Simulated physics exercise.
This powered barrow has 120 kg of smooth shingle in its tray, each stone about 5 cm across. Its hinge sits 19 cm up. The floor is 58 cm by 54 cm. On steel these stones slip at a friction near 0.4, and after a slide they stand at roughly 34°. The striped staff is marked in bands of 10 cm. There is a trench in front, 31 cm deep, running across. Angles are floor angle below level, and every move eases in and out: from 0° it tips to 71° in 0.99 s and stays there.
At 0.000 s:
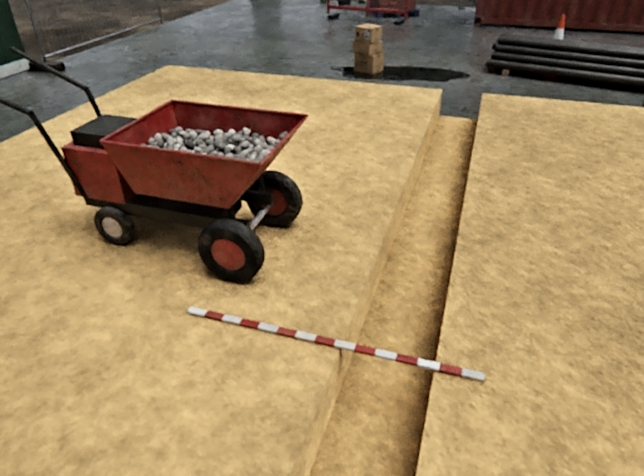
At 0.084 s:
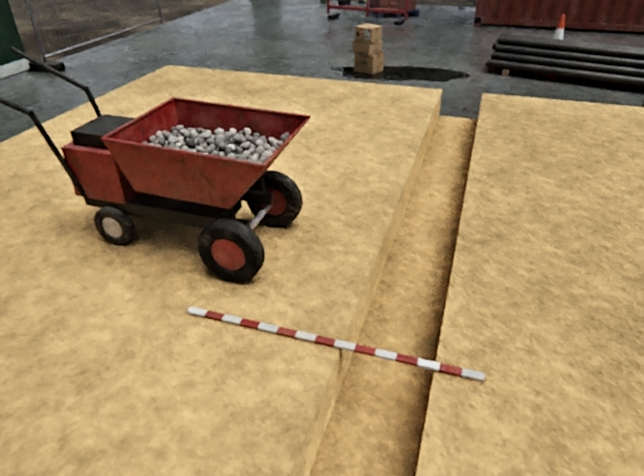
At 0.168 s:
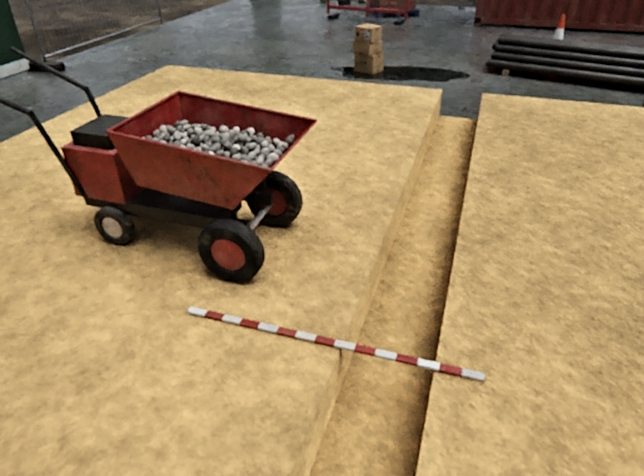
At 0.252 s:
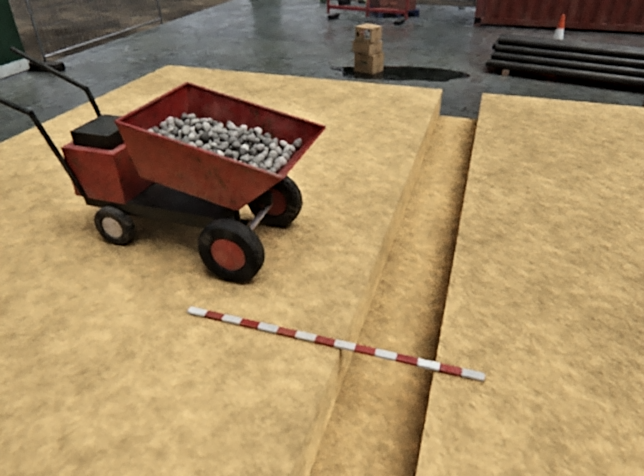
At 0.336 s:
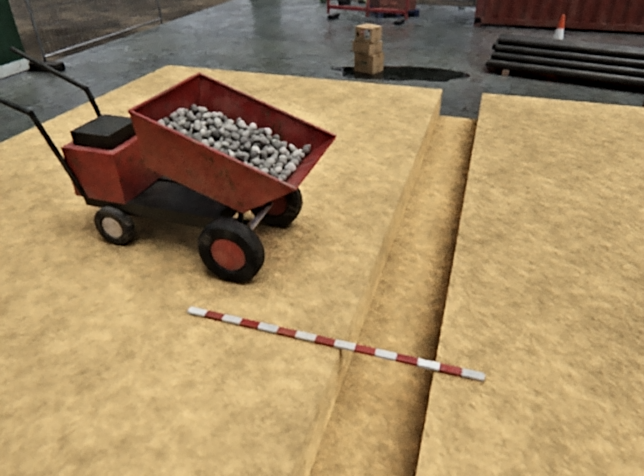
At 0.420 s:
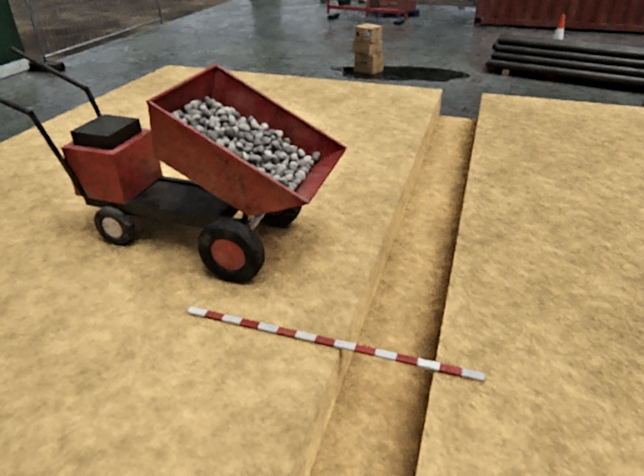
At the start, a red powered barrow holding a heap of smooth grey stones stands on sandy ground to the left of a trench, its tray level. The tray then tilts forward, gently at first and then more steeply, its rear rising as the stones shift toward the lowered front lip.
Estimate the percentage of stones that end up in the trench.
Roughly 99 per cent.
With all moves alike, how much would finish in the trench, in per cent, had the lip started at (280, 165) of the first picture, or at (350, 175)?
Close to 100 percent in the first case, 40 percent in the second.
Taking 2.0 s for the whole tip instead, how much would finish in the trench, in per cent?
Around 100 per cent would end in the trench.
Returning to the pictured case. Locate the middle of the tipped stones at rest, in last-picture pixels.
Centre estimate: Around (406, 310).
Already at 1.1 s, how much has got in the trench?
Roughly 30 percent of the load.
After 0.7 s the floor is at 60°; 100 % in the tray; the foremost stones are at (330, 233).
After 1.1 s the floor is at 71°; 67 % in the tray, 4 % short of the trench, 29 % in the trench; the foremost stones are at (419, 296).
After 1.4 s the floor is at 71°; 23 % in the tray, 4 % short of the trench, 73 % in the trench; the foremost stones are at (440, 310).
After 3.4 s the floor is at 71°; 0 % in the tray, 1 % short of the trench, 99 % in the trench; the foremost stones are at (442, 306).
